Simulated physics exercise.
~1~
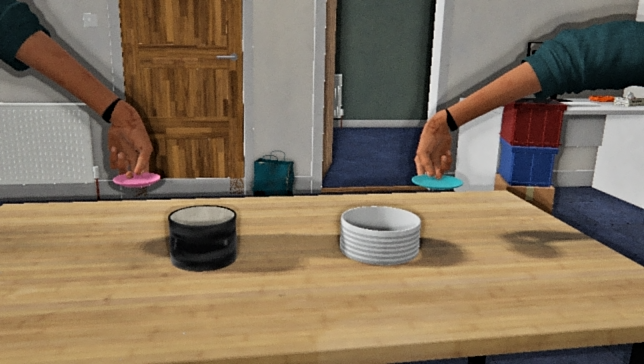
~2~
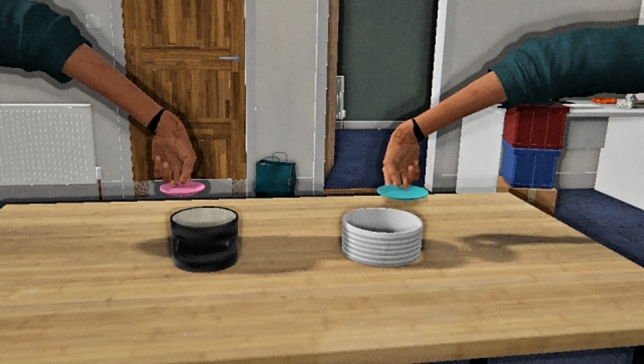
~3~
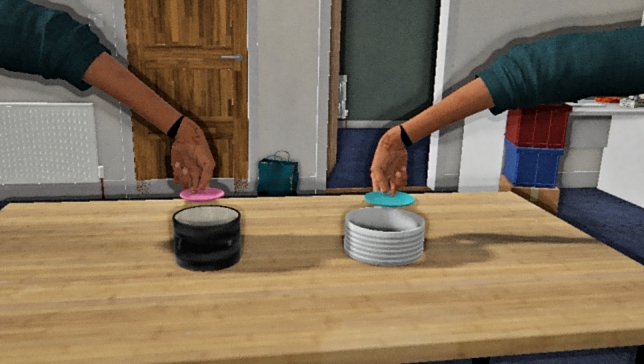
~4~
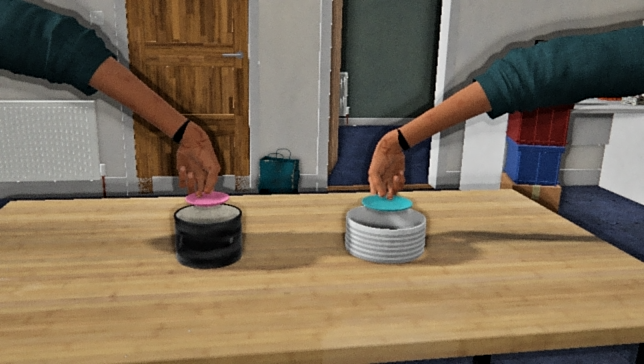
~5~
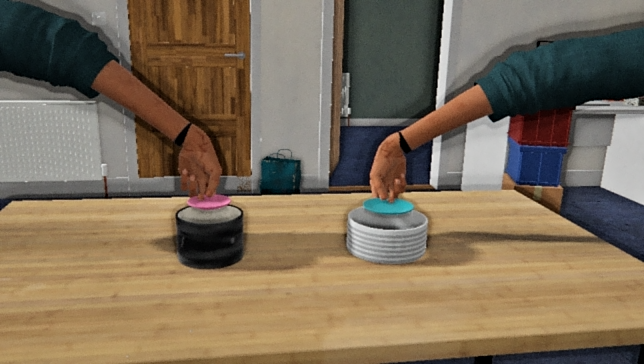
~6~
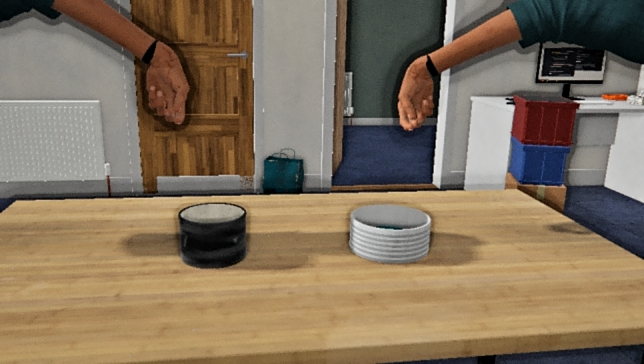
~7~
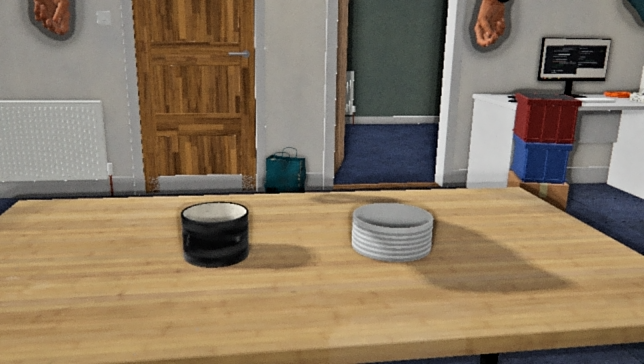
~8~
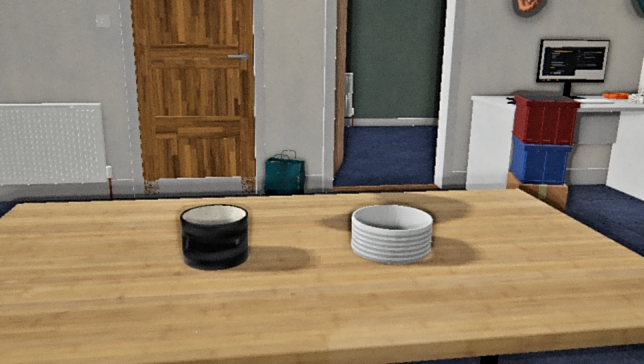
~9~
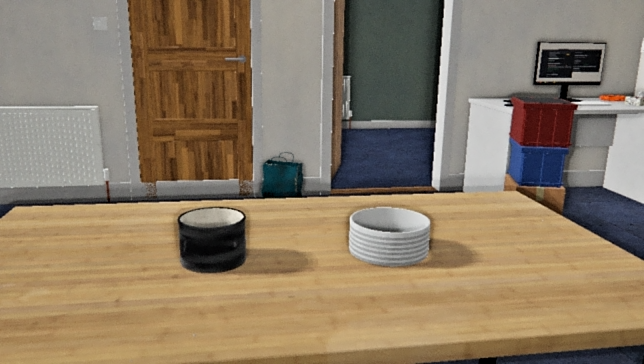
Two hands carried a small pink disc and a turquoise one inward over a black pot and a white ribbed container on a wooden table, then let go and drew away as both discs dropped inside, leaving only the containers in view.
